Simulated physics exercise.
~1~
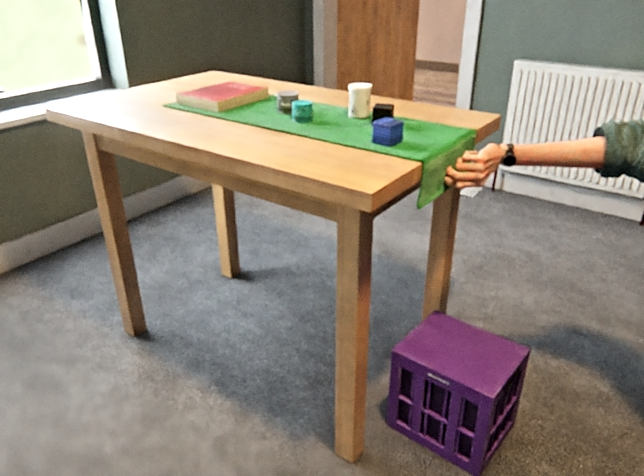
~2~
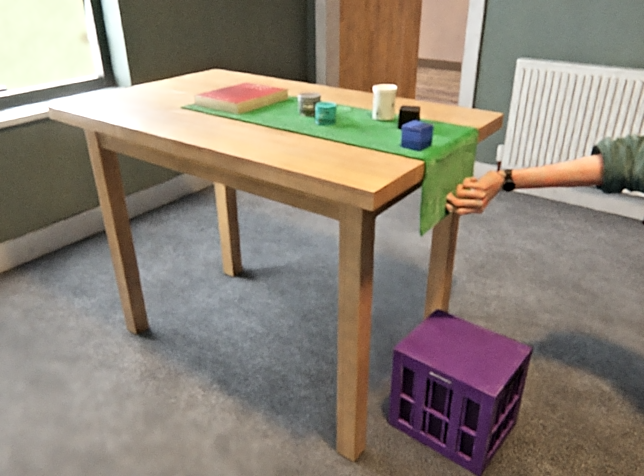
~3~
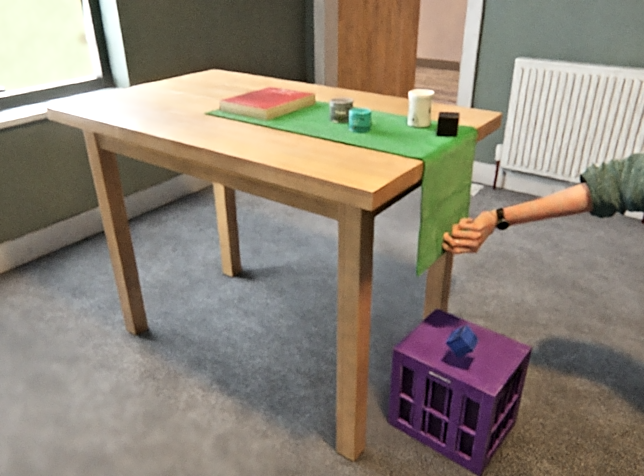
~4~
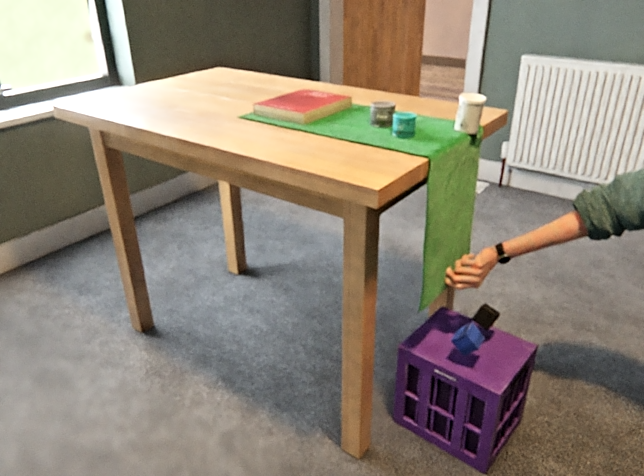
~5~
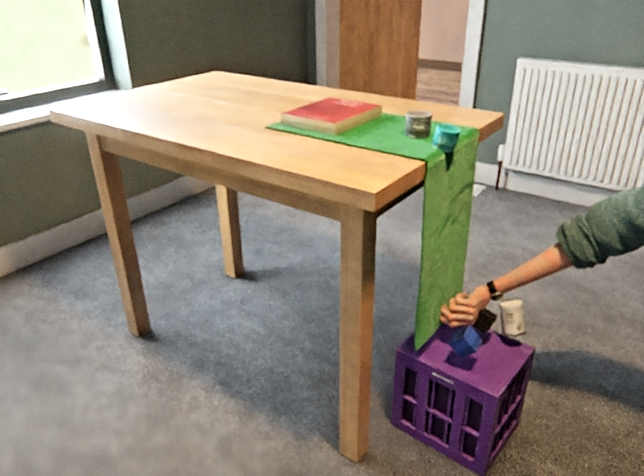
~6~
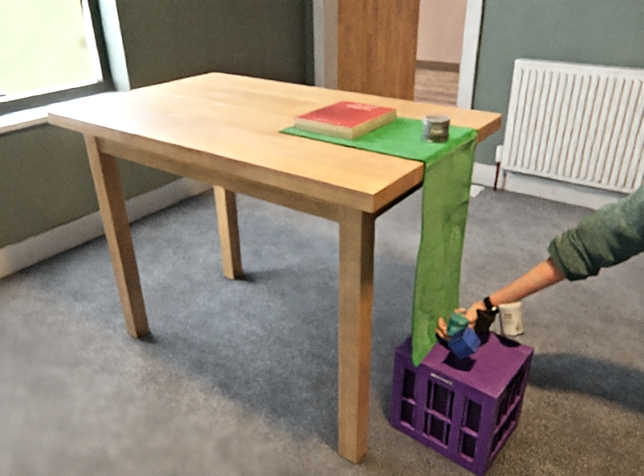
A green scarf was drawn slowly off a table's right end by a hand, and the blue cube, black cube, white can and turquoise pot dropped in turn, leaving the grey pot and a red book still on the cloth.
